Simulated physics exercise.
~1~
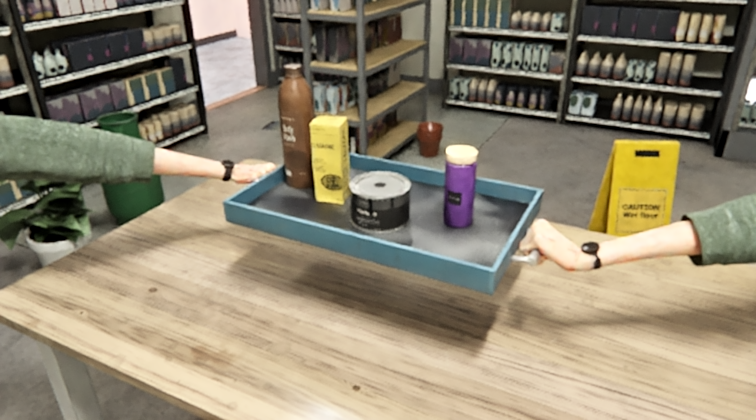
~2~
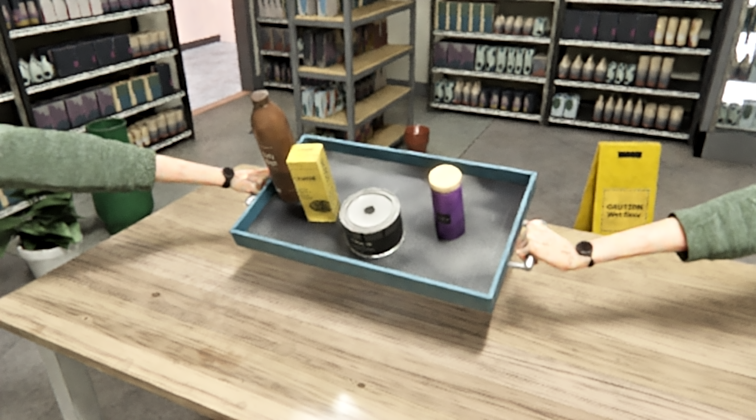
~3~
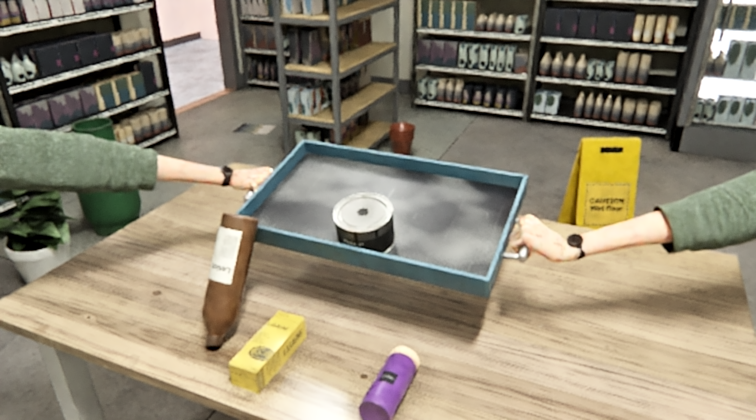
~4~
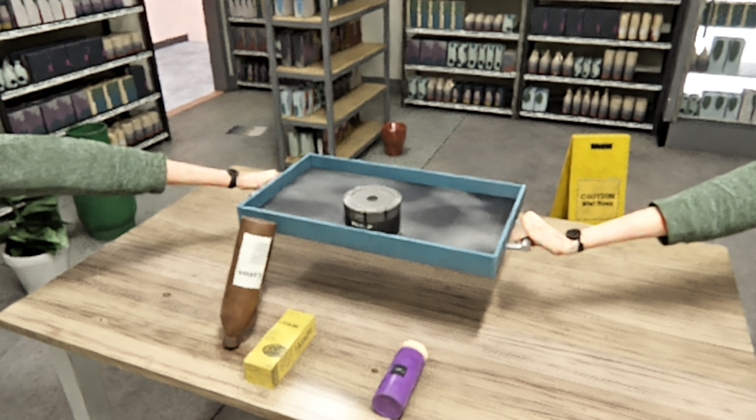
A blue tray held in two hands tipped toward the viewer over a wooden table, and a brown bottle, yellow carton and purple jar toppled off onto the tabletop, while the black tub stayed upright on the tray as the hands levelled it again.
